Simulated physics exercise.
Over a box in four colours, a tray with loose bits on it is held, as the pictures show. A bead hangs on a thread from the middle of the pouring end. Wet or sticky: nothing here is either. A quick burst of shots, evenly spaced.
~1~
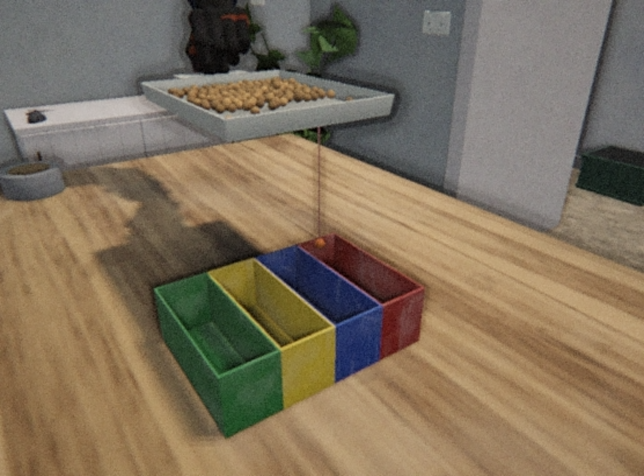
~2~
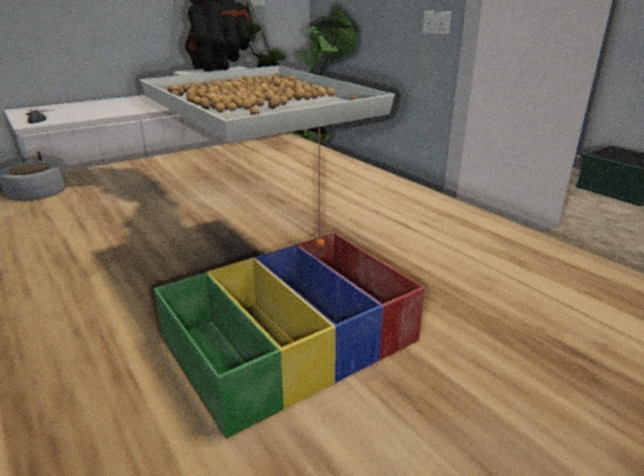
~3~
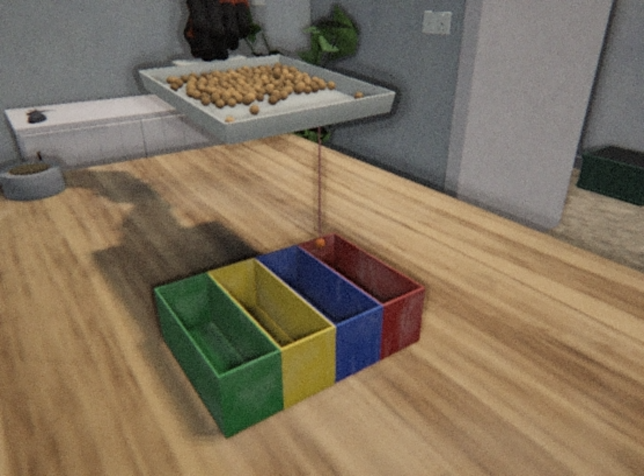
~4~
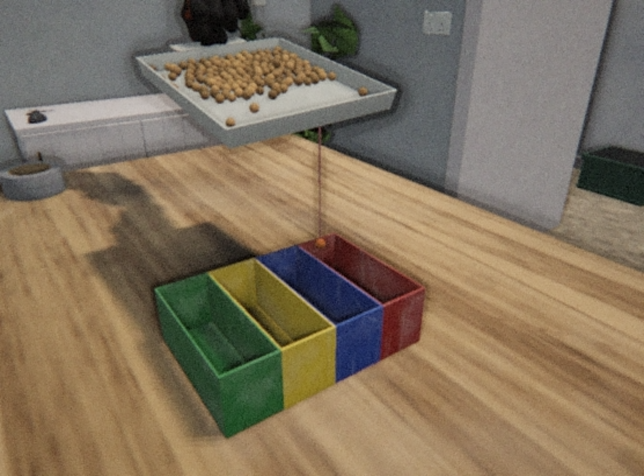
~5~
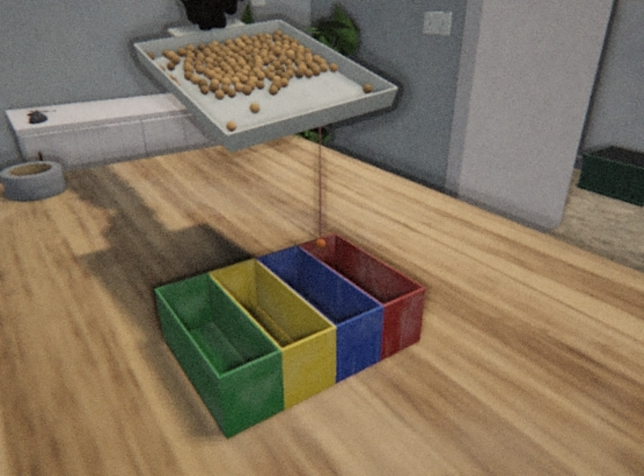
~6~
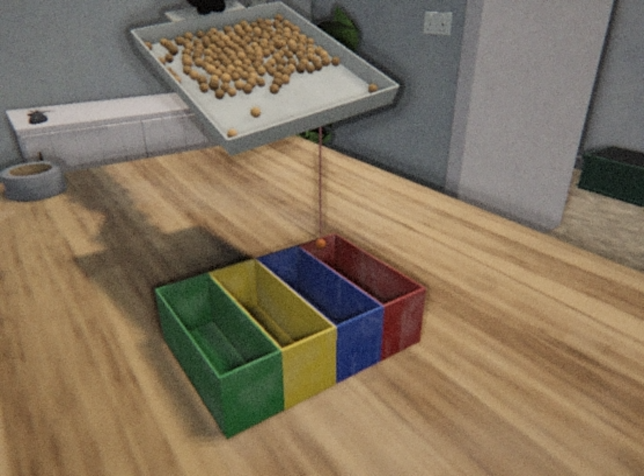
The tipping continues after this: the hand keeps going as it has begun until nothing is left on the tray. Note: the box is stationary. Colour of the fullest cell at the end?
Yellow.
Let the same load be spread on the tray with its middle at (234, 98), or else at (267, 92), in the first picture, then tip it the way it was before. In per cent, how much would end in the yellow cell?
You'd get near 70 percent first and near 60 percent next.
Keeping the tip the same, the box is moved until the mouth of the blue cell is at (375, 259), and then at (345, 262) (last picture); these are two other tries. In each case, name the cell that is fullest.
The green cell; green.
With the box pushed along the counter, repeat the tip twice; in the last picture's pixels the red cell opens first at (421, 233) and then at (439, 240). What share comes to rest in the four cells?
Close to 10 %, followed by close to 10 %.
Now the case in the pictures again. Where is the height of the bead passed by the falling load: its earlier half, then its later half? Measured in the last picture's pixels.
Early half (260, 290), late half (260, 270).
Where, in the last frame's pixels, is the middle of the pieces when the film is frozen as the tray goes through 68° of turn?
Roughly at (258, 141).
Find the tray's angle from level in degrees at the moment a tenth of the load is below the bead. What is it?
At roughly 65°.
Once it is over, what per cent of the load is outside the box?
I'd put it at about 0 percent.
Soon after the last picture, tray tipped steeply; about two thirds on the tray; a small part in the yellow cell; a small part in the green cell; a stray few in the blue cell; a stray few in the red cell; a small part falling or outside the box.
A little later, tray tipped past a quarter turn; a small part on the tray; about half in the yellow cell; a small part in the green cell; a small part in the blue cell; a stray few in the red cell; about a quarter falling or outside the box.
Later still, tray tipped past a quarter turn; about two thirds in the yellow cell; a small part in the blue cell; a small part in the green cell; a stray few in the red cell; a small part falling or outside the box.
At rest, tray tipped past a quarter turn; about two thirds in the yellow cell; a small part in the blue cell; a small part in the green cell; a stray few in the red cell; a small part outside the box.
